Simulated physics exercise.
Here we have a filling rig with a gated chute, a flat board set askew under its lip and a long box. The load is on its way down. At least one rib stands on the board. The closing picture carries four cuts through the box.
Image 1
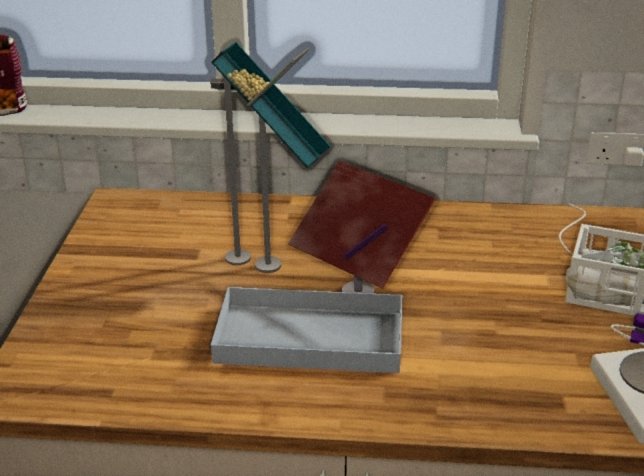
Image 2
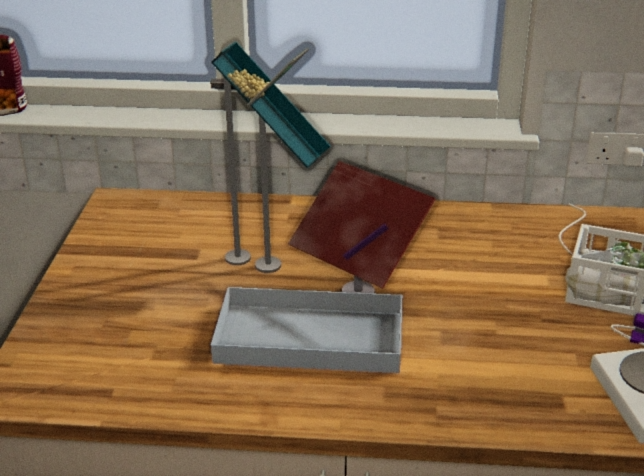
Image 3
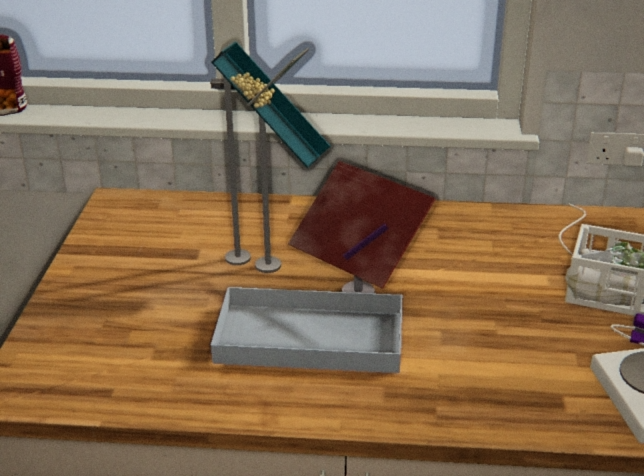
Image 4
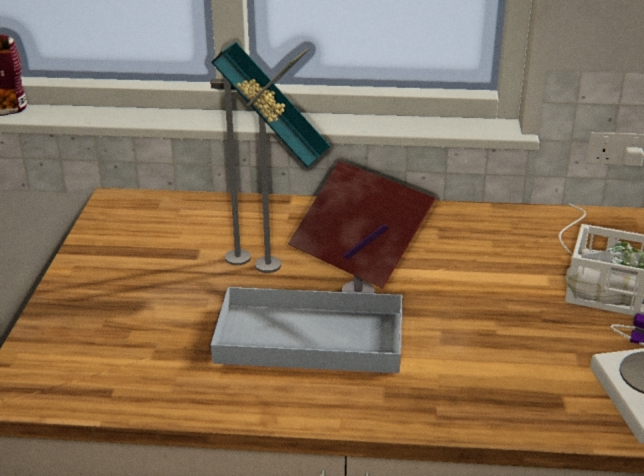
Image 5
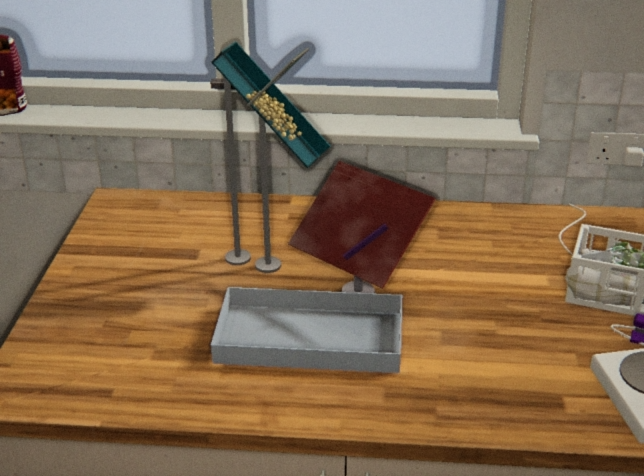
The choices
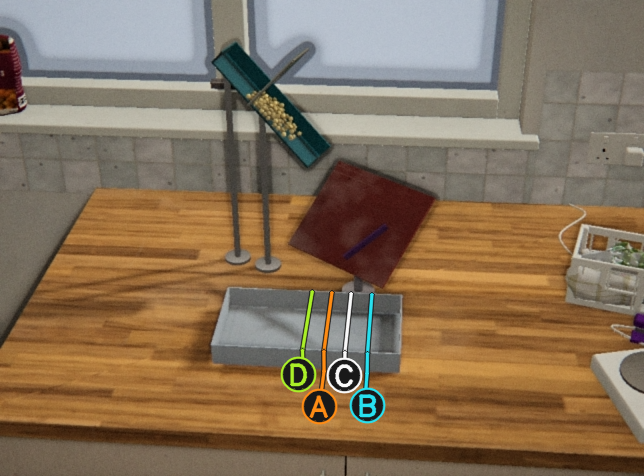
Green chute on a stand above a tilted dark red board and empty grey box, with pale beans sliding down it.
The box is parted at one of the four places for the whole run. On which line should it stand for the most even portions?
D beats the others.
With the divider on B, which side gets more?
More lands on the left.
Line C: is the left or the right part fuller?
Left.
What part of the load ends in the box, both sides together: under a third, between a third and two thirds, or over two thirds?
Over two thirds.
On the marked copy, line A crosses the front rim at (324, 350); line B crosses the front rim at (367, 352); line C crosses the front rim at (344, 351); line D crosses the front rim at (302, 349).
Choosing A, of what is caught, almost all on the left of the divider, about a tenth on the right.
Choosing B, of what is caught, almost all on the left of the divider, just a few on the right.
Choosing C, of what is caught, almost all on the left of the divider, just a few on the right.
Choosing D, of what is caught, roughly half on the left of the divider, roughly half on the right.
